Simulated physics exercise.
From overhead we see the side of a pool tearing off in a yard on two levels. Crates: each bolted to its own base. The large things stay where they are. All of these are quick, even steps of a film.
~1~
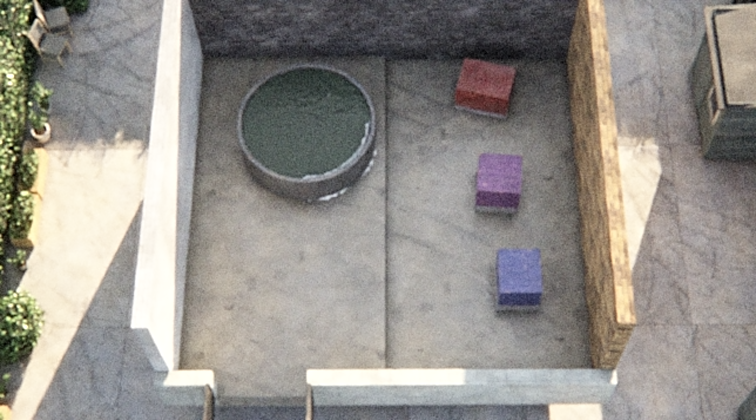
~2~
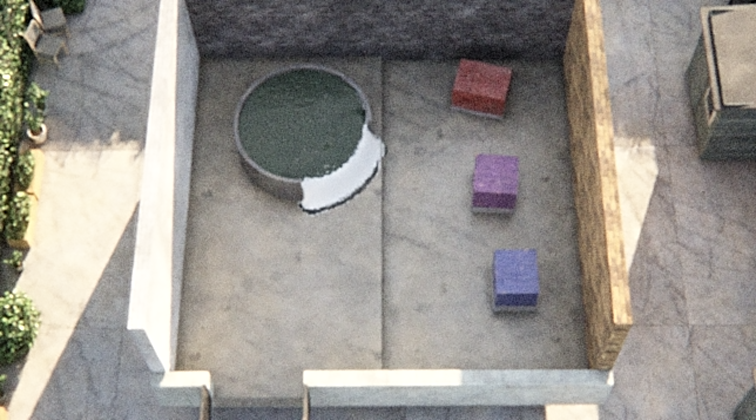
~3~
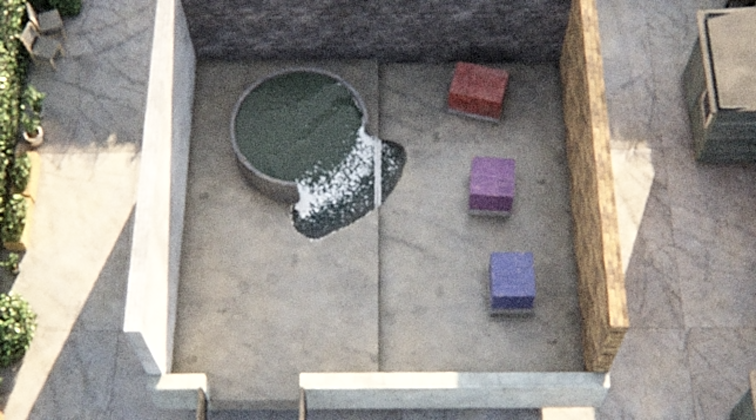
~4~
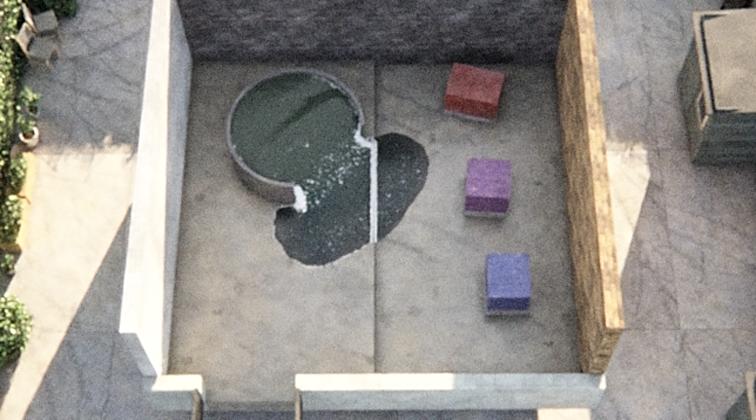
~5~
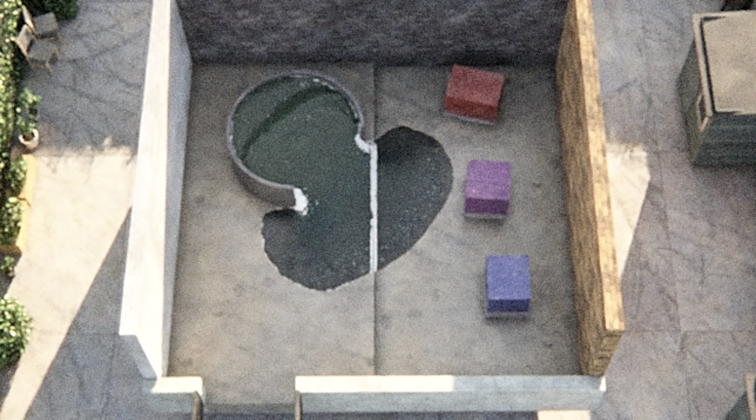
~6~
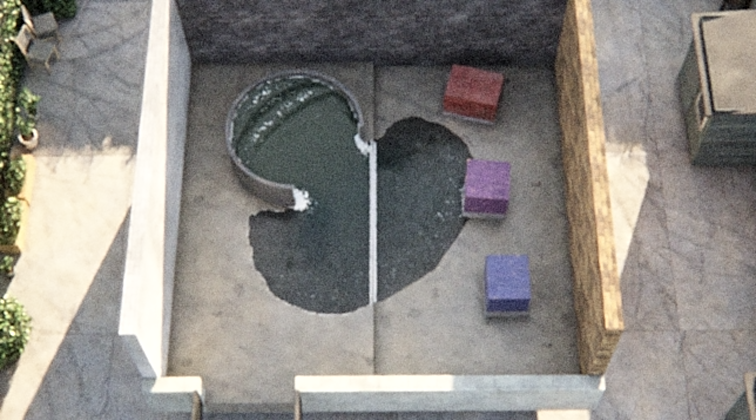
We see a round pool in a walled yard from above as its lower right side tears open and water pours out, spreading in a dark sheet over the ground and a straight step until it reaches the purple block.
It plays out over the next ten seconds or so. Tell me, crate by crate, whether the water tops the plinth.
Result: The blue crate is within reach. The purple crate is within reach. The red crate is within reach.
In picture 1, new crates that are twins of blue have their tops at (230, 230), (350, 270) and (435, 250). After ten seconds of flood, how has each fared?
Crate one avoids the flood; crate two is touched by the flood; crate three is touched by the flood.
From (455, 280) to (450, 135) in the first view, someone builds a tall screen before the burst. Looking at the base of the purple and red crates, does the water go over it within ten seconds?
Summary - purple crate: Not flooded; red crate: Flooded.
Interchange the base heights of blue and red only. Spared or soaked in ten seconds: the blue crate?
As it turns out, the blue crate gets reached.
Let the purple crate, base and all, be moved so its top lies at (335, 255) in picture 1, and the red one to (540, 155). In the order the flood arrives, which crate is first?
Crate marked purple.
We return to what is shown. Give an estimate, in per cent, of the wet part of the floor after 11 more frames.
Near 55 in a hundred.
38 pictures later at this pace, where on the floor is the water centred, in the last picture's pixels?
Roughly at (435, 239).
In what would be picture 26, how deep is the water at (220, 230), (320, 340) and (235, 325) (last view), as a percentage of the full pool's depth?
About 0, 4 and 2 percent, in that order.
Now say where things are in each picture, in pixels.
The first frame shows the pool at (307, 124) is whole and still.
In the second frame, the front is at (376, 140), out from the gap at (349, 176).
In the third frame, water pours out at (346, 179) and has run to (400, 152).
In the fourth frame, water pours out at (342, 181) and has run to (308, 261).
In the fifth frame, the front is at (318, 286), out from the gap at (342, 183).
In the sixth frame, the front is at a hidden place, out from the gap at (341, 182).
A moment on, water covers 45 % of the floor; the blue crate water round its plinth, the purple crate water round its plinth, the red crate water round its plinth.
Next, water covers 55 % of the floor; the blue crate water round its plinth, the purple crate water round its plinth, the red crate water round its plinth.
Then, water covers 60 % of the floor; the blue crate water round its plinth, the purple crate water round its plinth, the red crate water round its plinth.
Later, water covers 75 % of the floor; the blue crate water round its plinth, the purple crate water round its plinth, the red crate water round its plinth.
In the end, water covers 75 % of the floor; the blue crate was topped, the purple crate was topped, the red crate was topped.
